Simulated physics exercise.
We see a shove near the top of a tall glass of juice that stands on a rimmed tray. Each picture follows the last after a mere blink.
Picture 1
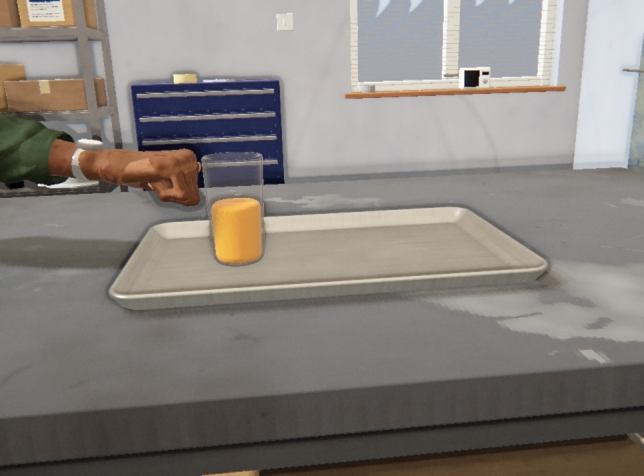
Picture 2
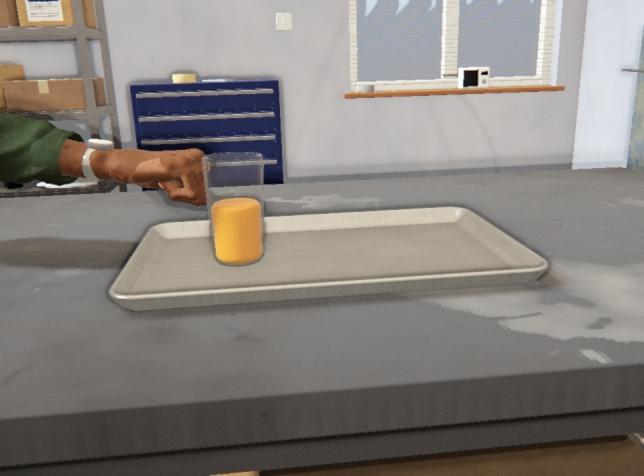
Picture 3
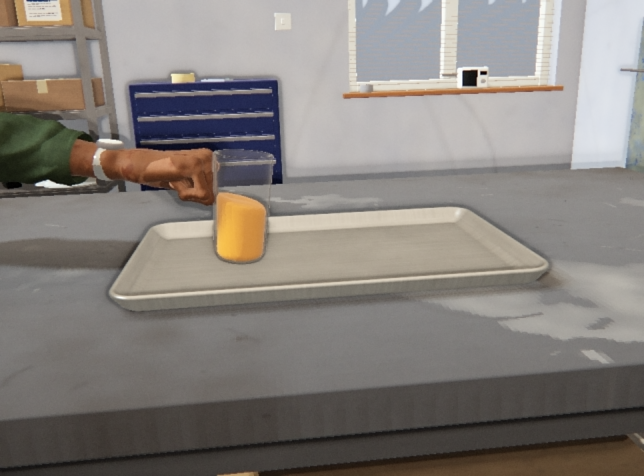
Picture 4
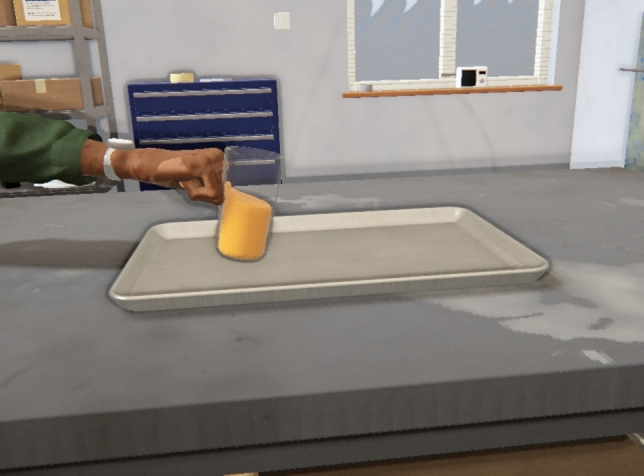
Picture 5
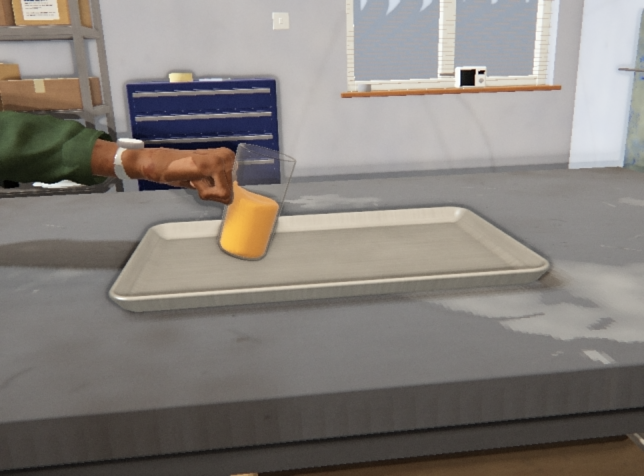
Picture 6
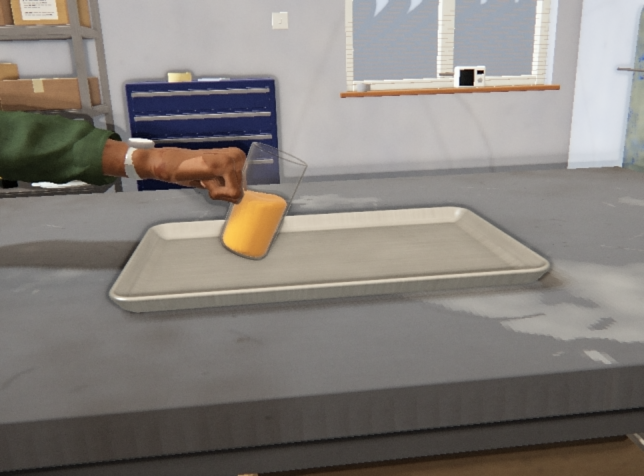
A hand in a green sleeve pushing the top of a glass of orange juice, tilting it rightward on a rimmed tray.
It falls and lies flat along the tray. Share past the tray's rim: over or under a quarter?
Most likely the amount going beyond the tray will go above a quarter.
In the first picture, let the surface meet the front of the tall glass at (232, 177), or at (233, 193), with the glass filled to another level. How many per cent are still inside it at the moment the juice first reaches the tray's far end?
Roughly 55 per cent, then roughly 60 per cent.
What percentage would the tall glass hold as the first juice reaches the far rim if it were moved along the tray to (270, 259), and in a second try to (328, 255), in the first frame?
About 70 % and 90 %.
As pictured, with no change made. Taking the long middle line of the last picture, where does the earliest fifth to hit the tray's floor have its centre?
About (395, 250).
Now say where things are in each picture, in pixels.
In the first picture, it leans 0°; its right rim is at (260, 157); the juice meets the walls at (211, 204) and (260, 201); the tray's far rim is at (501, 233); the tray is clear ahead.
In the second picture, it leans 0°; its right rim is at (260, 157); the juice meets the walls at (212, 204) and (260, 202).
In the third picture, it leans 6°; its right rim is at (271, 157); the juice meets the walls at (217, 192) and (261, 203).
In the fourth picture, it leans 12°; its right rim is at (283, 159); the juice meets the walls at (225, 183) and (271, 204).
In the fifth picture, it leans 18°; its right rim is at (294, 162); the juice meets the walls at (230, 193) and (279, 202).
In the sixth picture, it leans 25°; its right rim is at (305, 166); the juice meets the walls at (237, 197) and (286, 199).
A moment on, the tall glass is falling and 100 per cent is in the glass, 0 on the tray and 0 above or beyond its rim.
Next, the tall glass lies on its side and 88 per cent is in the glass, 6 on the tray and 6 above or beyond its rim.
Then the tall glass lies on its side and 46 per cent is in the glass, 52 on the tray and 2 above or beyond its rim.
Later the tall glass lies on its side and 24 per cent is in the glass, 42 on the tray and 34 above or beyond its rim.
In the end 67 per cent is held by tray and glass, 33 is off the tray.
